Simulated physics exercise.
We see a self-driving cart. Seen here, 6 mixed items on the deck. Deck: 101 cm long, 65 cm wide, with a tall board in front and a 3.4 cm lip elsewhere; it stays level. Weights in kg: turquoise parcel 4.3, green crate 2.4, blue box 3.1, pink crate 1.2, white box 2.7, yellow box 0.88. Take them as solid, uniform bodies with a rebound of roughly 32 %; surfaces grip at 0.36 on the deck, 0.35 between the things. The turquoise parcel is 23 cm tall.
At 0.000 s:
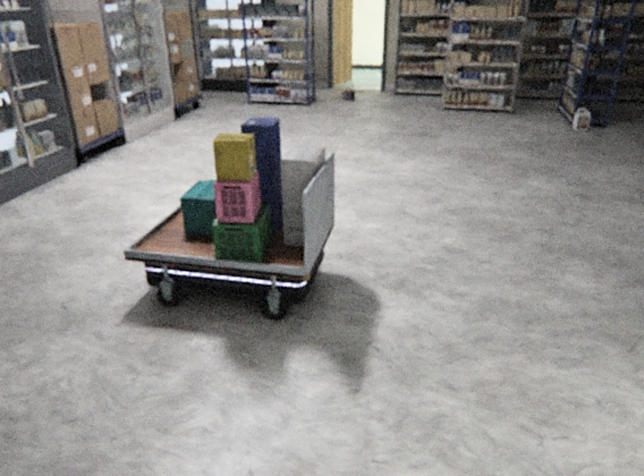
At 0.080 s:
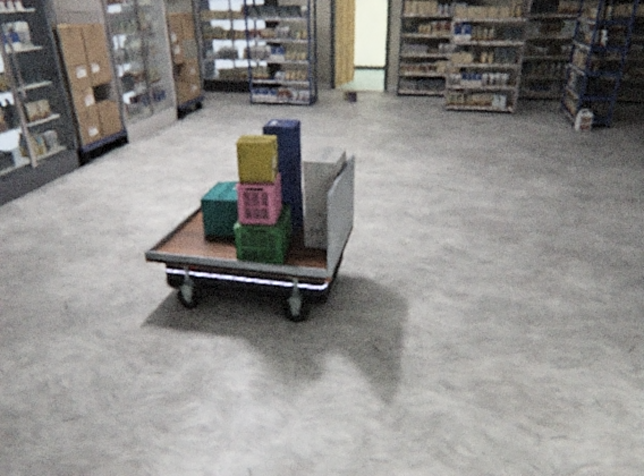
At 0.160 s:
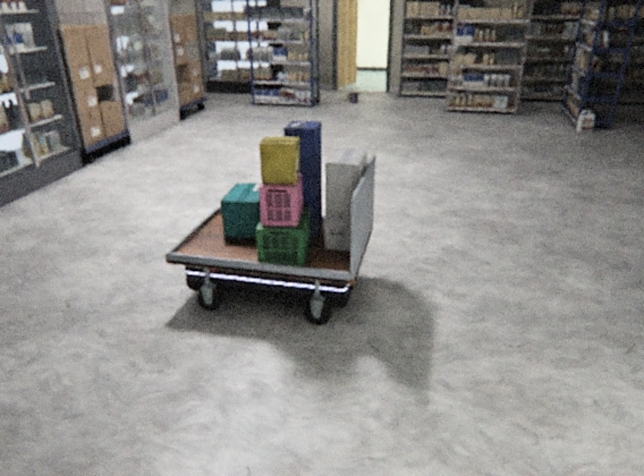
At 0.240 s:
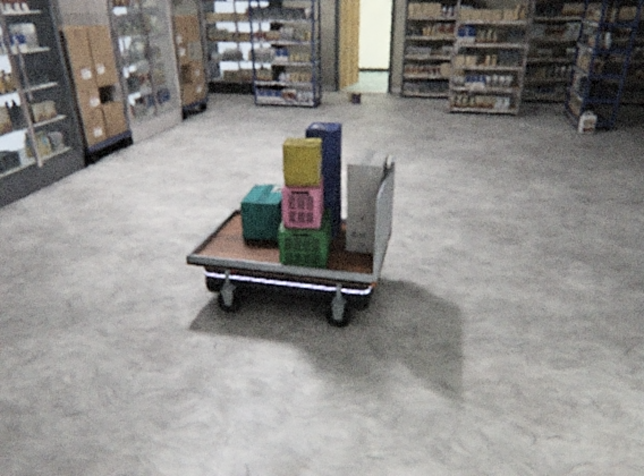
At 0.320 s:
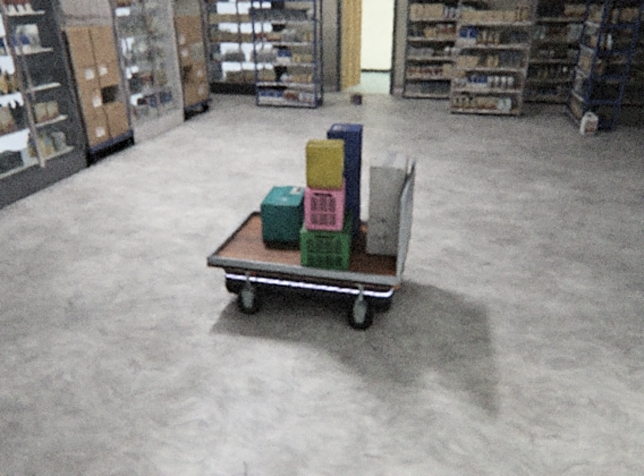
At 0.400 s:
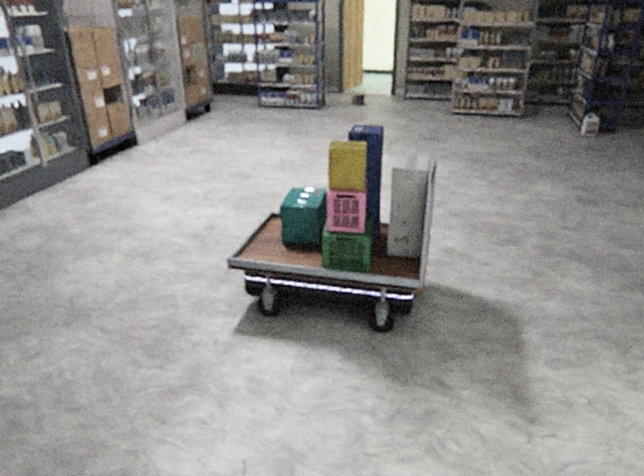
A flat cart with a tall board at its right end rolls steadily to the right across a grey floor in a room lined with shelves. It carries a yellow box stacked on pink and green crates, beside turquoise, blue and white boxes, and the load keeps its arrangement as the cart passes mid-room.
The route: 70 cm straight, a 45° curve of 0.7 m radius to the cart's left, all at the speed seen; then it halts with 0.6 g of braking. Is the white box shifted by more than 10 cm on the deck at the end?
The white box leaves its spot.
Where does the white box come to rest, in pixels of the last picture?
At about (552, 172).
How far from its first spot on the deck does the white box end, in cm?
About 20 cm.
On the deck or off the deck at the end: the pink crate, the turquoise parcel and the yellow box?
The pink crate ends off the deck; the turquoise parcel is still on the deck; the yellow box ends off the deck.
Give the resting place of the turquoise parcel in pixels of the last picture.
Near (466, 195).
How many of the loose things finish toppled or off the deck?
3 of them.
After 0.80 s, cart has run 120 cm, turned 29°; white box slid 25 cm near (511, 200); blue box leaning 21°; yellow box slid 15 cm.
After 1.10 s, cart has run 164 cm, turned 45°; pink crate and yellow box now off the deck; white box leaning 3° near (543, 176); blue box leaning 55°.
After 1.40 s, cart has run 174 cm, turned 45°, stopped; white box slid 19 cm near (552, 172); blue box leaning 53°; turquoise parcel slid 12 cm.
By the end (1.8 s), off the deck, pink crate and yellow box; tipped over on the deck, blue box; not toppled but over 10 cm from the start, turquoise parcel and white box; green crate in place, give or take 10 cm. Seen from the same camera at the end, white box near (552, 172).
